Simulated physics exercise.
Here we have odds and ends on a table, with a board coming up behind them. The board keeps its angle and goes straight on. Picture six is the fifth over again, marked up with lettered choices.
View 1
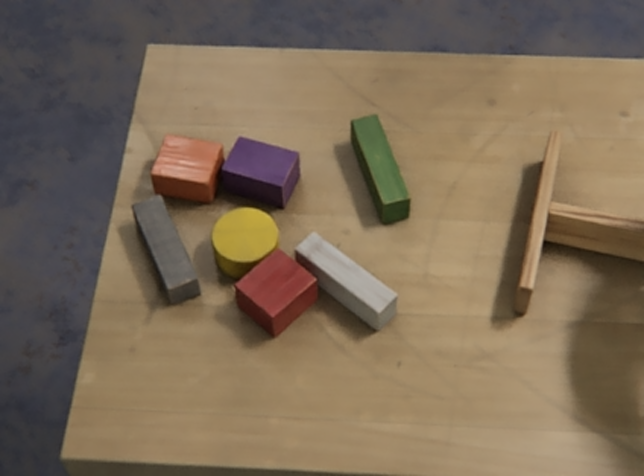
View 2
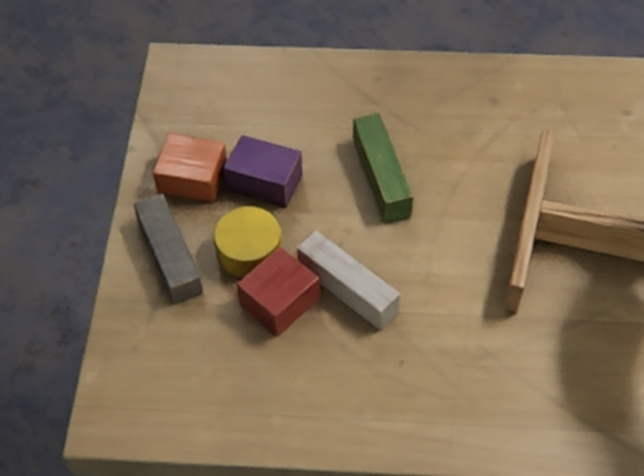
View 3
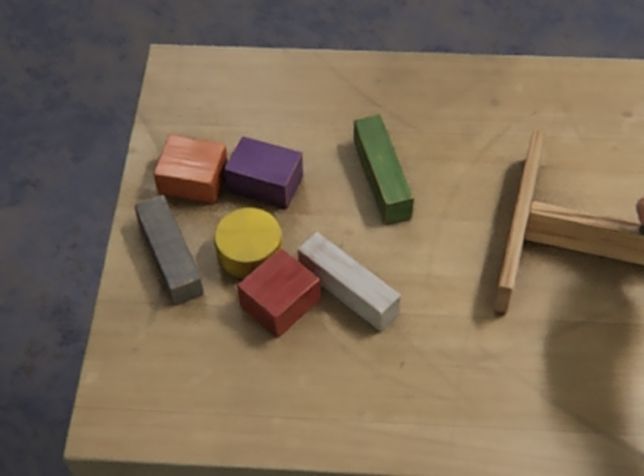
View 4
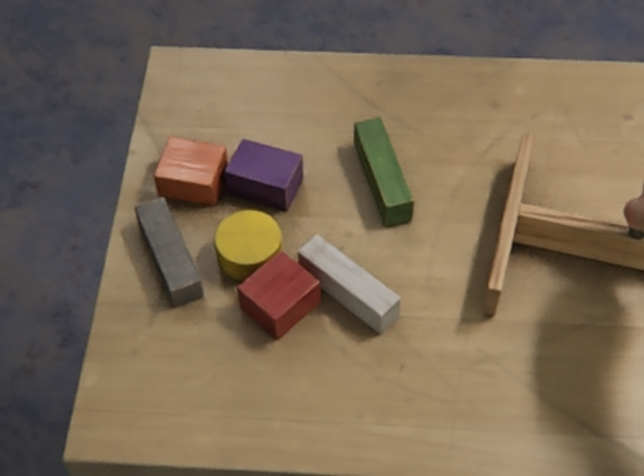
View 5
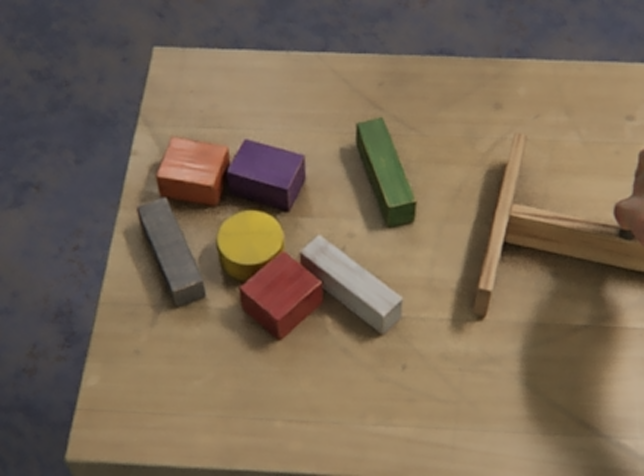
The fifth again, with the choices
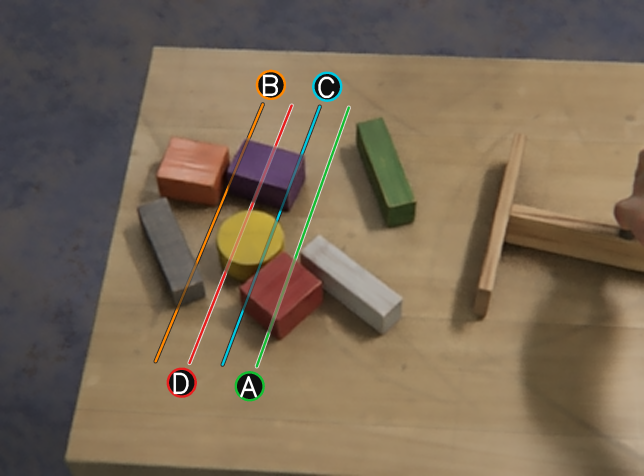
A T-shaped wooden board with a long handle slides slowly and steadily leftward across a pale wooden tabletop, seen from above against a mottled blue-grey floor. To its left lie orange and purple blocks, a grey bar, a yellow round piece, a red block, a white stick and, set apart, a green bar. Fingertips come into view on the handle at the right, while the loose pieces stay put and the view barely shifts.
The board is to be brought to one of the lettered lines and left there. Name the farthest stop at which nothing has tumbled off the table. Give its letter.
Line D.
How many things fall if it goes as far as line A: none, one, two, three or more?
In all, none.
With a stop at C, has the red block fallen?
By then, no.
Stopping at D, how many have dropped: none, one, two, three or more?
In all, none.
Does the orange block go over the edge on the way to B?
Yes.
On the copy, A at (306, 227); B at (213, 223); C at (275, 225); D at (245, 224).
On D. First, board (409, 203); green bar (380, 168); white stick (344, 287).
Then, board (314, 200); grey bar (164, 252); yellow tin (226, 245).
Finally, board (247, 197); orange block (134, 168); grey bar (119, 245); nothing has fallen.
By contrast, A is safe but short; B drops the grey bar and orange block; C is safe but short.
